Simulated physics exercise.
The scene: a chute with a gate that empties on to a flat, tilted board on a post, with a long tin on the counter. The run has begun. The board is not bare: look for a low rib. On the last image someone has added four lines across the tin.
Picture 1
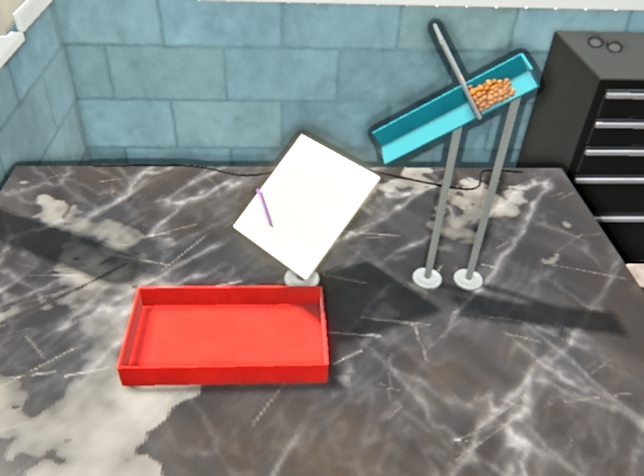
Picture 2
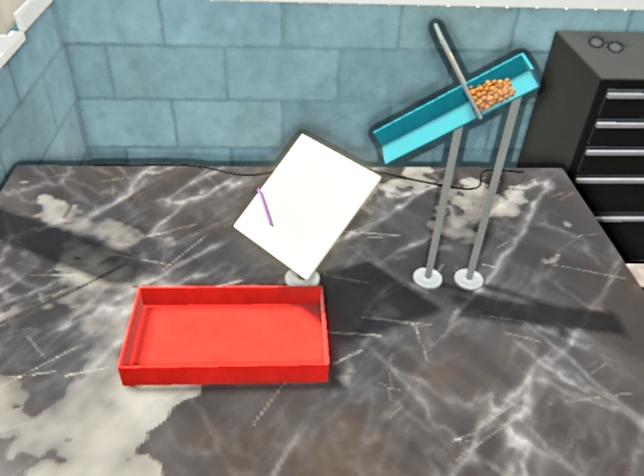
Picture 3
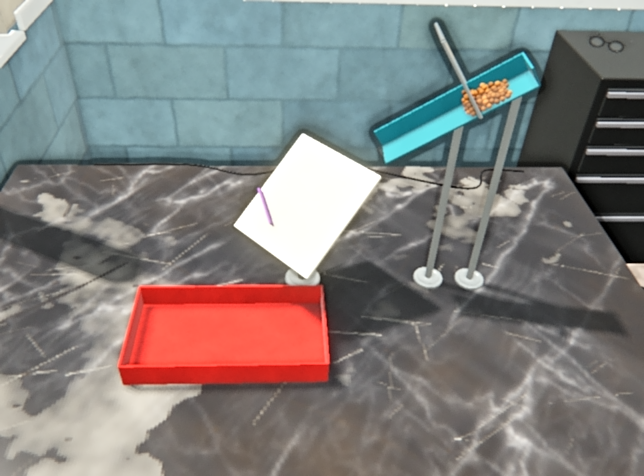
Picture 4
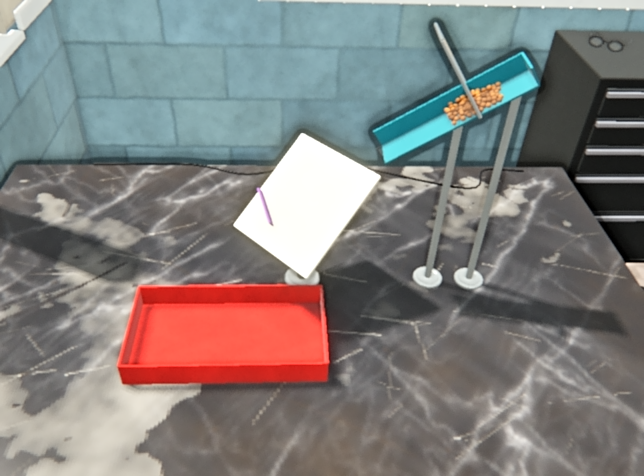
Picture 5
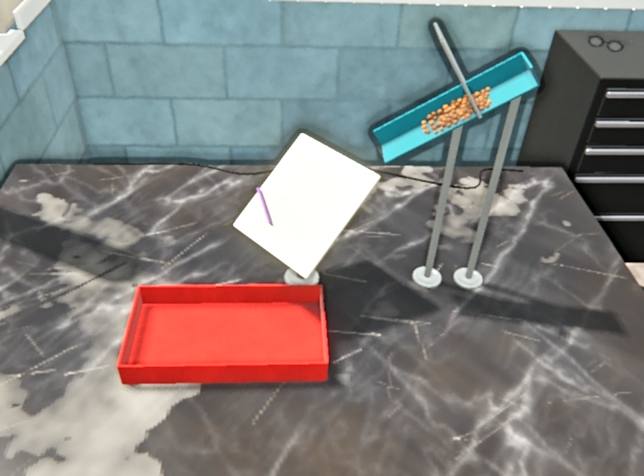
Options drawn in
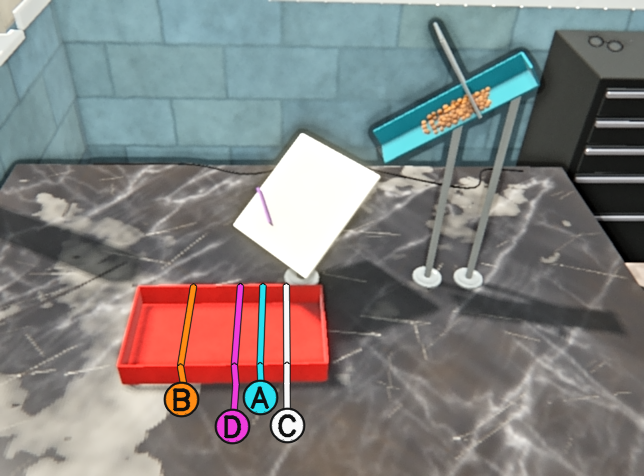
A red tray sat on a dark marbled counter beside a tilted white board with a thin purple strip, while small orange balls slid slowly leftward down a blue chute, passing under a grey bar.
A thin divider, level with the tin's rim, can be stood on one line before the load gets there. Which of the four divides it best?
The best line is D.
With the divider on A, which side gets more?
Left.
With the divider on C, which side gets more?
The left side.
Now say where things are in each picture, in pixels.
The first frame shows load behind the gate (486, 95), cereal balls; lip of the chute (383, 156), sloping gently.
The second frame shows middle of the board (304, 203), tilted fairly steeply; middle of its low edge (268, 251); of its high edge (339, 155).
The third frame shows front corners of the tin (119, 367) and (328, 363), empty; front of the load (466, 109).
The fourth frame shows middle of the load (474, 103); its front (447, 110), roughly a quarter of the way to the lip; rib from (258, 188) to (269, 223).
The fifth frame shows middle of the load (462, 111); its front (426, 131), roughly half of the way to the lip.
On the marked copy, line A crosses the front rim at (260, 364); line B crosses the front rim at (180, 365); line C crosses the front rim at (287, 363); line D crosses the front rim at (234, 364).
With A, of what is caught, almost all on the left of the divider, about a tenth on the right.
With B, of what is caught, just a few on the left of the divider, almost all on the right.
With C, of what is caught, every piece on the left of the divider, not one piece on the right.
With D, of what is caught, roughly two thirds on the left of the divider, roughly a third on the right.
